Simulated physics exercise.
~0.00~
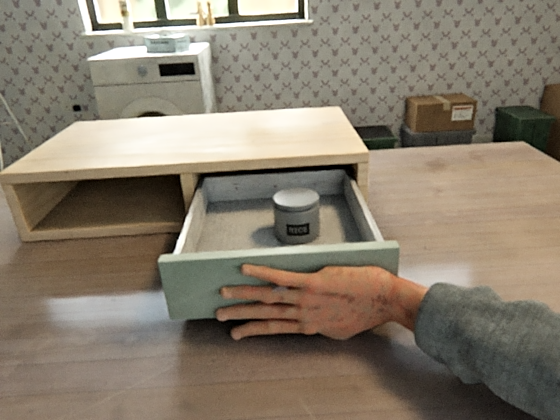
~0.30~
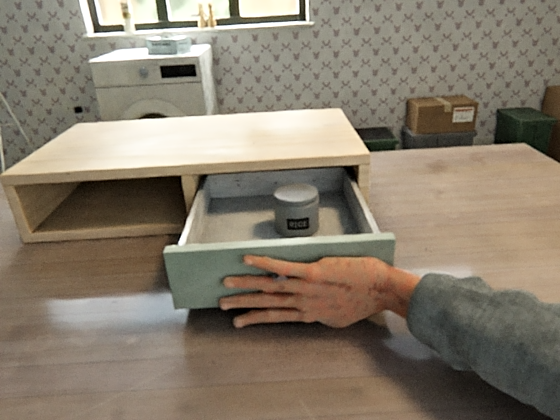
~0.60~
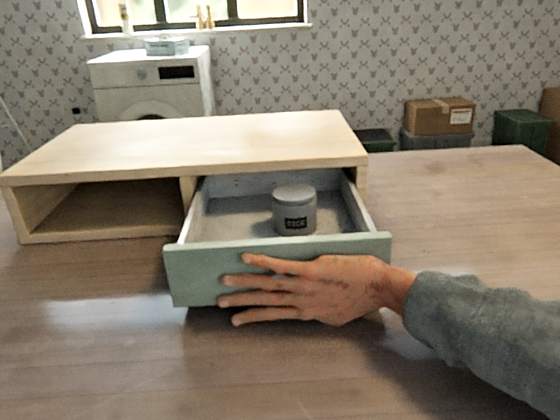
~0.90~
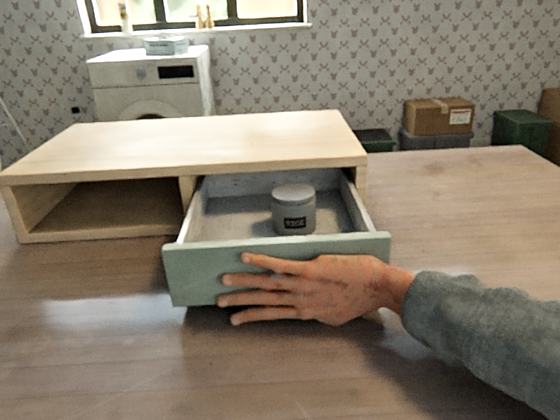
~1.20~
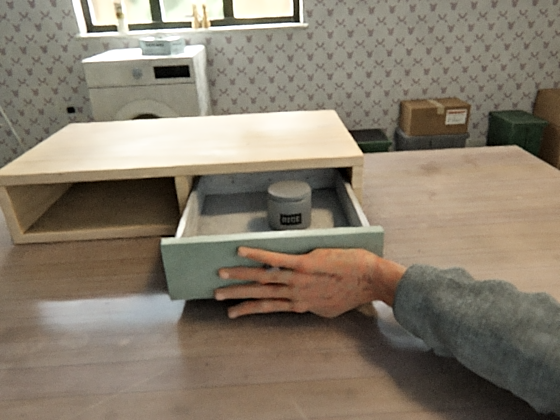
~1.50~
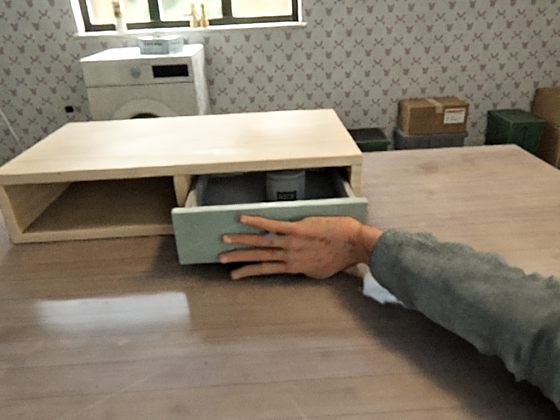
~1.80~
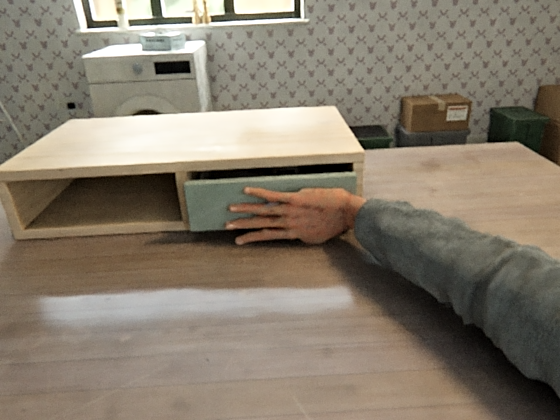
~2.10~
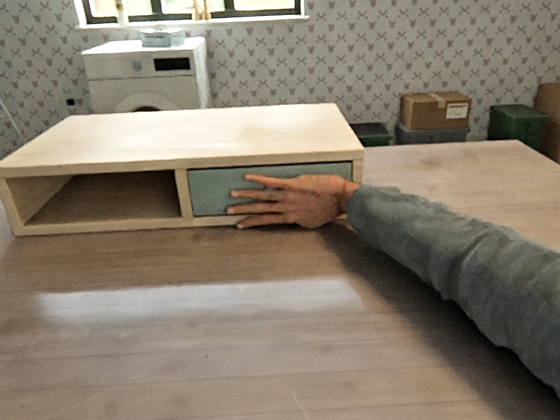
In this clip, a hand rests against the pale green front of an open drawer holding a grey jar, in a low wooden cabinet. The hand pushes the drawer inward, slowly at first, carrying the jar out of sight, until the drawer sits fully closed.
